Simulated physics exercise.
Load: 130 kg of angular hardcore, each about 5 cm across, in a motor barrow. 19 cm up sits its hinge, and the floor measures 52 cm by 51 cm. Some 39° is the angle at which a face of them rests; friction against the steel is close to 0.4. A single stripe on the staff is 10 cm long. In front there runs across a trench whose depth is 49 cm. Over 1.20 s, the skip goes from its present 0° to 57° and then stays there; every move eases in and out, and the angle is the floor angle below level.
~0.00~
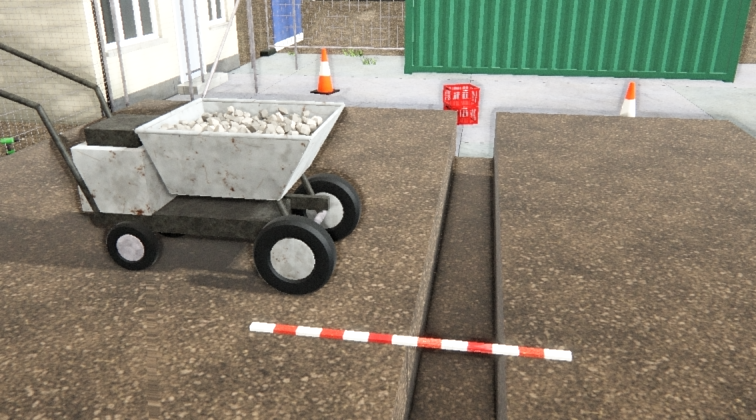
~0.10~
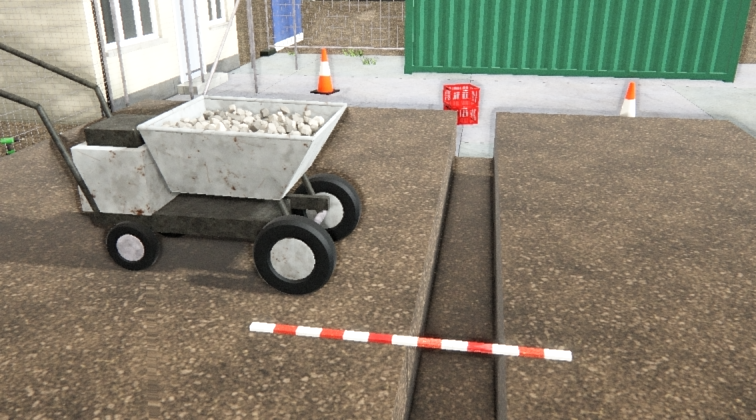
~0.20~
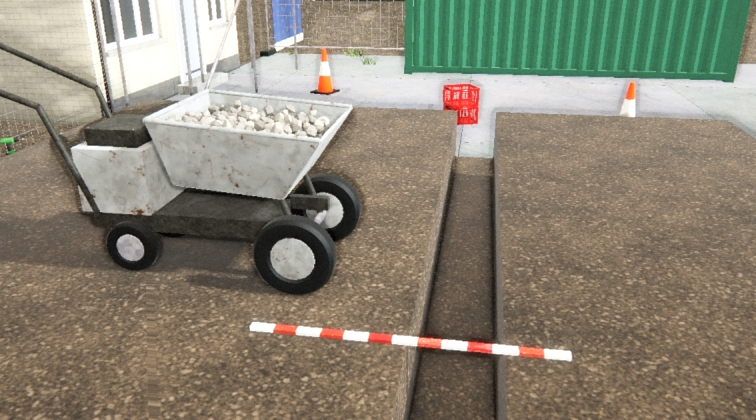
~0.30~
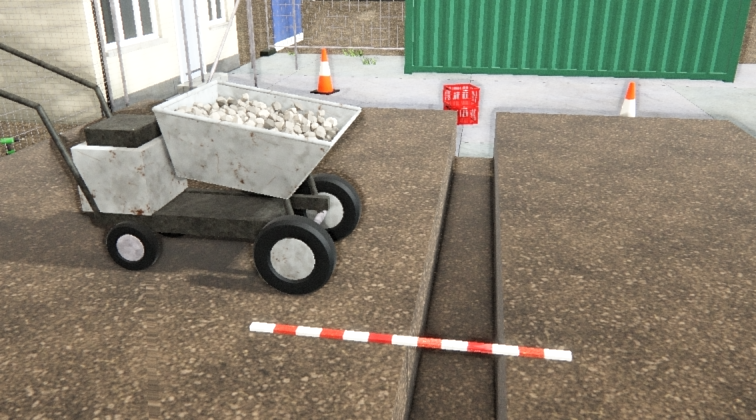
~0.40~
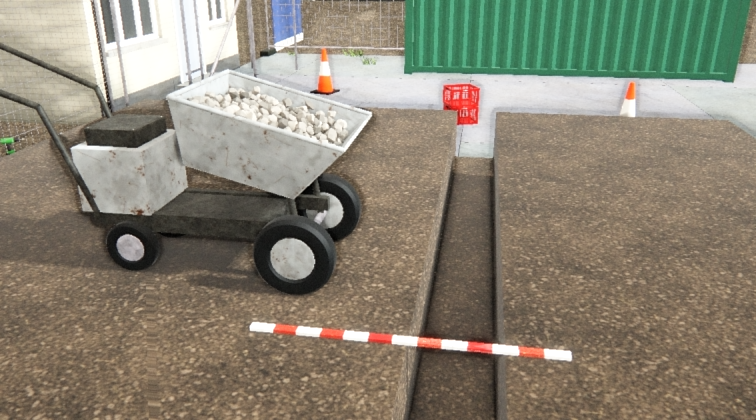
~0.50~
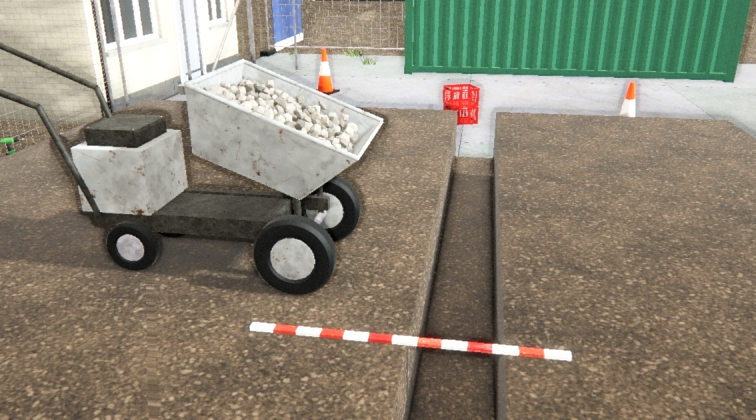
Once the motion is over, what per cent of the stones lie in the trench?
18 %.
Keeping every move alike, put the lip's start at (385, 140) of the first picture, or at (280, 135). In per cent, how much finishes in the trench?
I'd expect close to 5 per cent at the first and 15 per cent at the second.
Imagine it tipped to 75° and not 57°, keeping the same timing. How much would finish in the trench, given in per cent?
Some 80% would finish there.
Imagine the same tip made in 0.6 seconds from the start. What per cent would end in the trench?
About 30%.
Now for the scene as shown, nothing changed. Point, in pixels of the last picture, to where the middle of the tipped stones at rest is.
The middle should be near (469, 358).
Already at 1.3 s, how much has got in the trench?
By that point it's something like 5 in a hundred.
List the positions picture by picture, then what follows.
In the first picture, the skip is at 0°, its lip at (310, 139); the top of the load is at (261, 119).
In the second picture, lip at (313, 139), floor tilted 1°, highest stones at (247, 118); the stones move at 0.2 m/s on average.
In the third picture, lip at (320, 141), floor tilted 4°, highest stones at (230, 114); the stones move at 0.4 m/s on average.
In the fourth picture, the skip is at 9°, its lip at (331, 145); the top of the load is at (230, 105); the stones move at 0.5 m/s on average.
In the fifth picture, the skip is at 15°, its lip at (344, 151); the top of the load is at (237, 97); the stones move at 0.6 m/s on average.
In the sixth picture, the skip is at 21°, its lip at (357, 159); the top of the load is at (239, 89); the stones move at 0.7 m/s on average.
After 0.9 s the floor is at 48°; 100 % in the skip; the foremost stones are at (392, 175).
After 1.3 s the floor is at 57°; 95 % in the skip, 4 % in the trench; the foremost stones are at (464, 279).
After 1.6 s the floor is at 57°; 86 % in the skip, 14 % in the trench; the foremost stones are at (497, 360).
After 3.6 s the floor is at 57°; 82 % in the skip, 18 % in the trench; the foremost stones are at (500, 362).
